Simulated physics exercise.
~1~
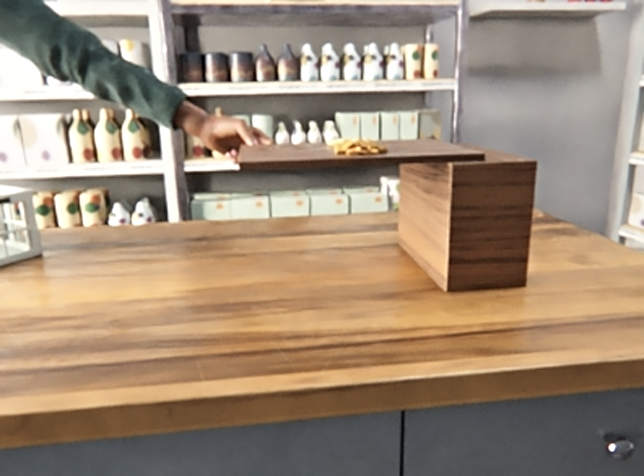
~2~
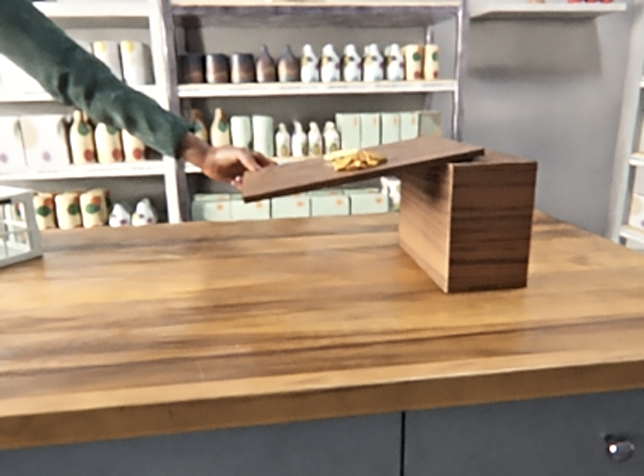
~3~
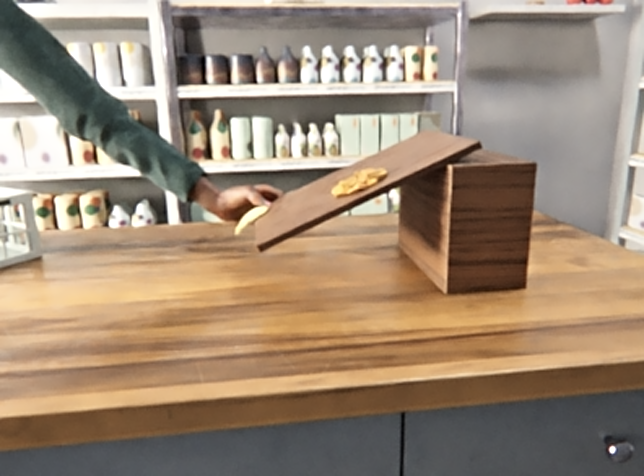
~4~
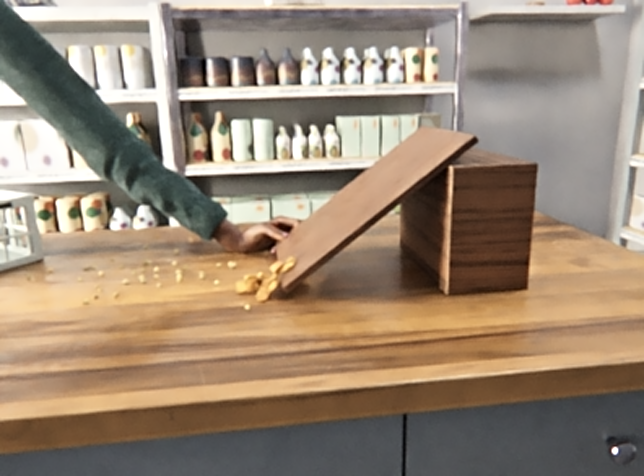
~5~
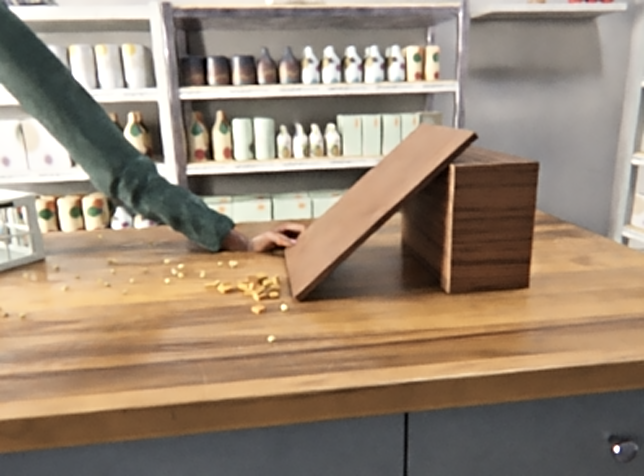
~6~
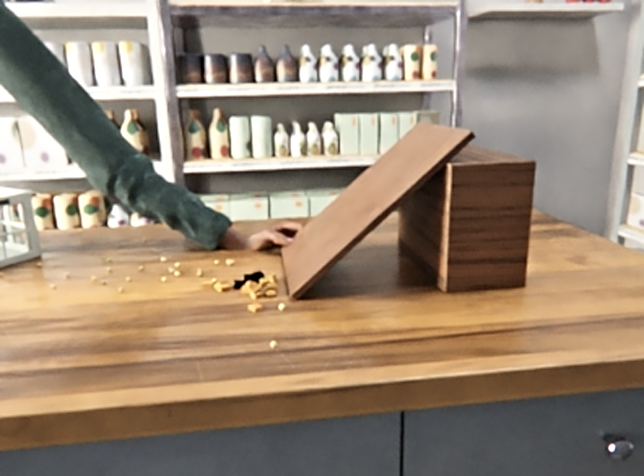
At the start, a hand in a dark green sleeve holds up the left end of a wooden board whose right end rests on a wooden block, with loose yellow pieces lying on top. The hand lowers its end toward the counter, and the board tilts more and more steeply. Some pieces begin slipping toward the hand first, while the rest stay on the slope. As the board's end nears the counter, the pieces spill off to the left. The board ends up leaning steeply against the block, with a front cluster near its foot and the back handful scattered farther left.
